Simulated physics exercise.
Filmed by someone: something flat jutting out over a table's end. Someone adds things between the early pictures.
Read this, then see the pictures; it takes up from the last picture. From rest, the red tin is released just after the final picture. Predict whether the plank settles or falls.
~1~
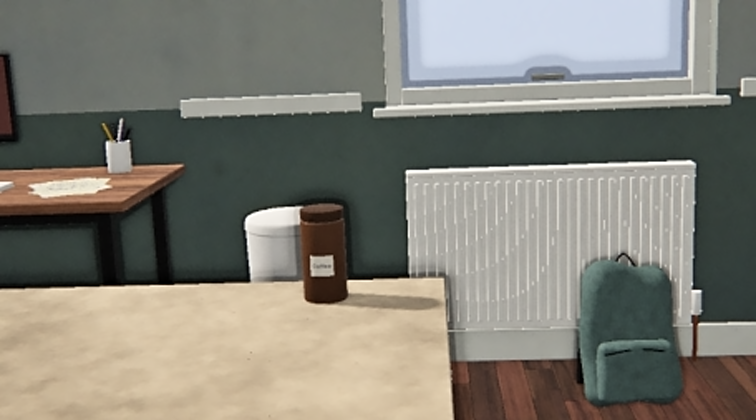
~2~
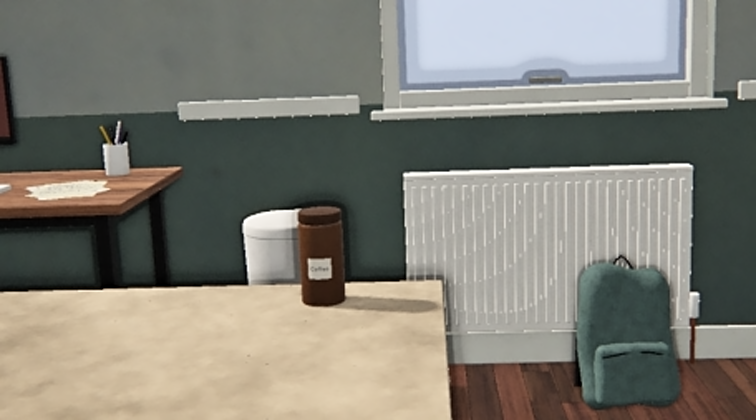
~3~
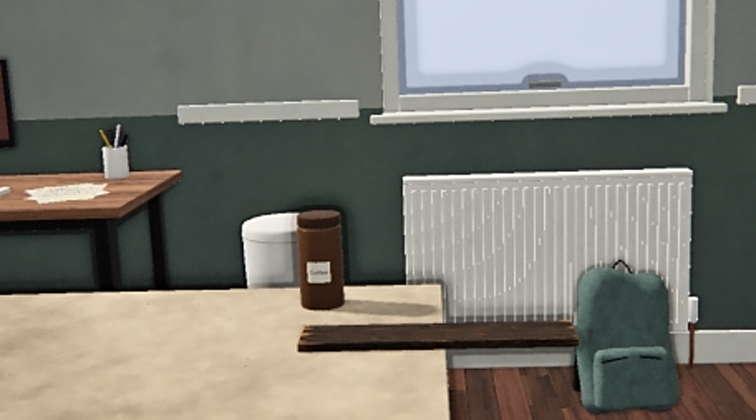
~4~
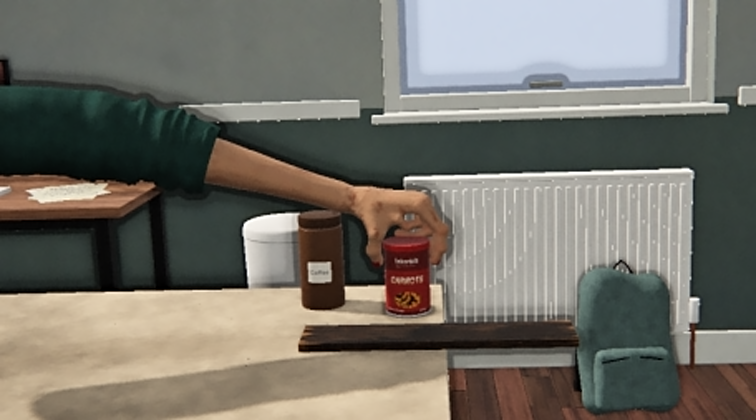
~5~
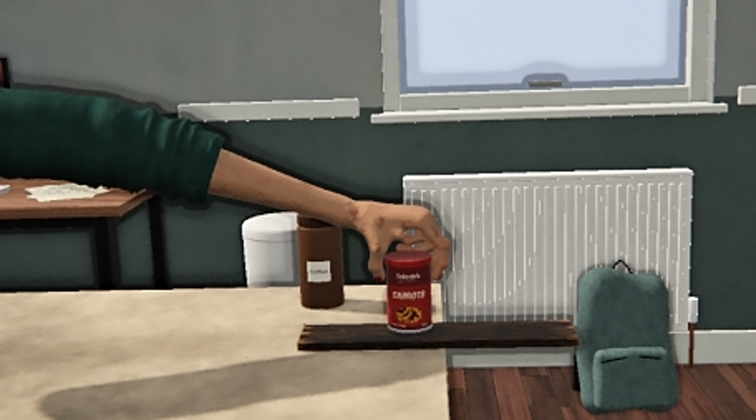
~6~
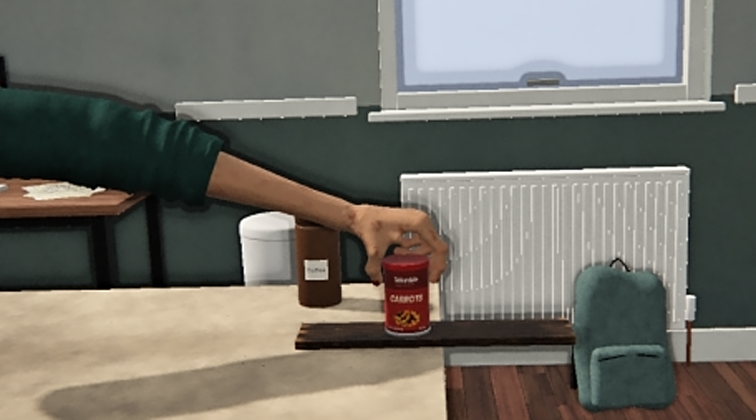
Sits tight.
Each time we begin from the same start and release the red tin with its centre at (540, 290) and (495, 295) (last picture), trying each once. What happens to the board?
First case: It topples; second case: It topples.
Then, 0.20 s on from there, no change.
Then, 0.60 s on from there, red tin resting near (407, 295).
In the end, all 3 unmoved. At the end, from the last picture's camera, red tin near (407, 295). The board stays on the table.
